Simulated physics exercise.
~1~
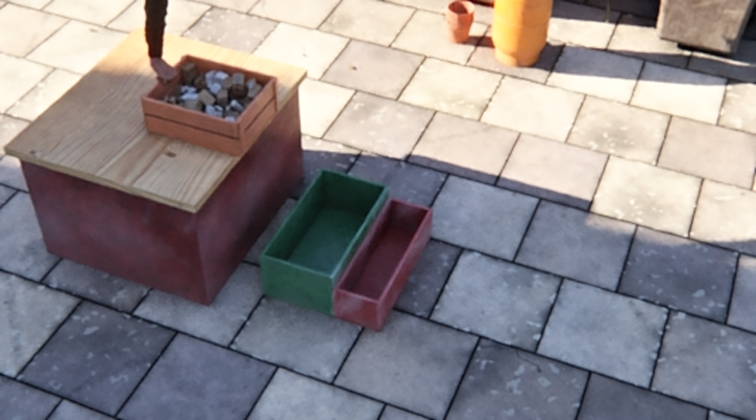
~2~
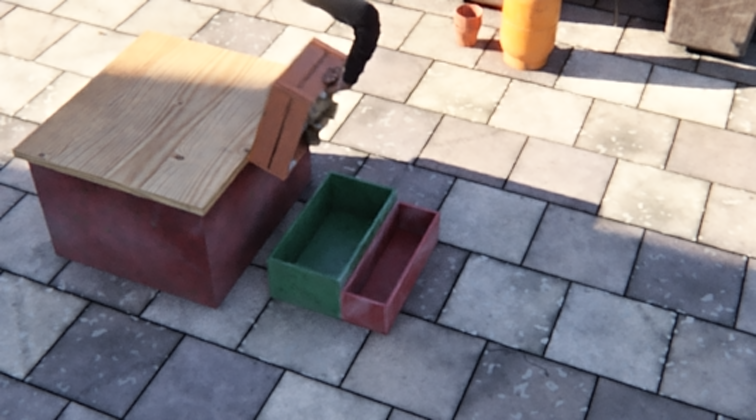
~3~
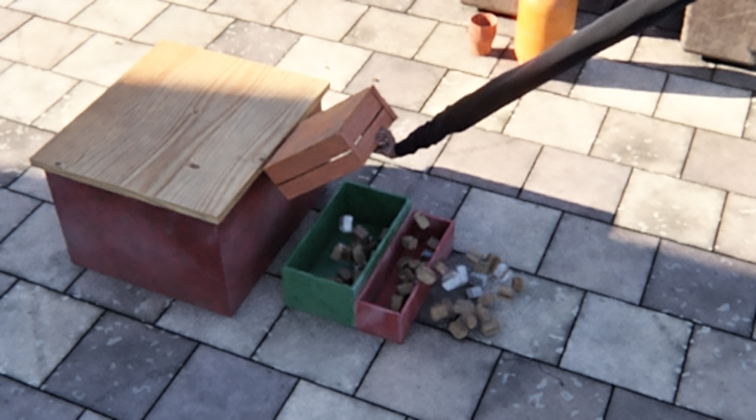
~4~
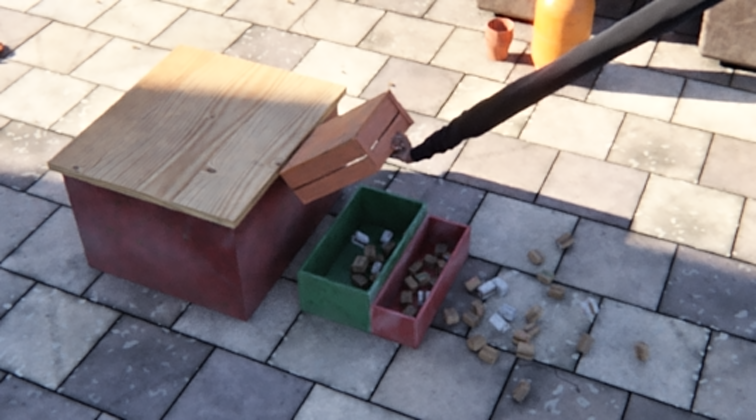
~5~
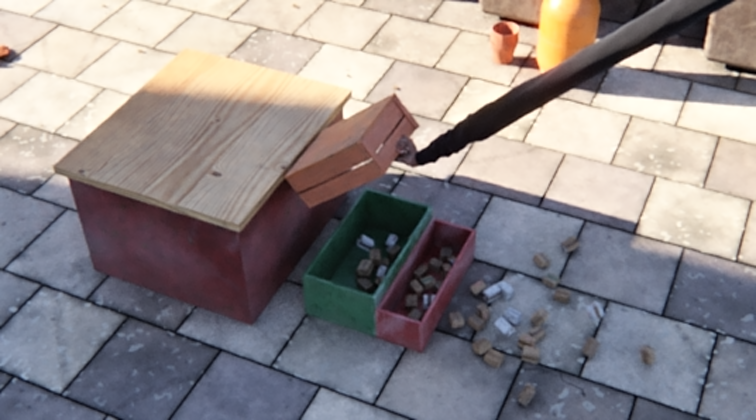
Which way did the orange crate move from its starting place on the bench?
The orange crate moved to the right, to the edge of the bench beside the tubs.
A dark-sleeved arm moved an orange crate to the right edge of a bench and tipped it over, spilling small brown and pale parcels. Some landed in the green tub and some in the red one, while many others ended up scattered on the paving beyond.
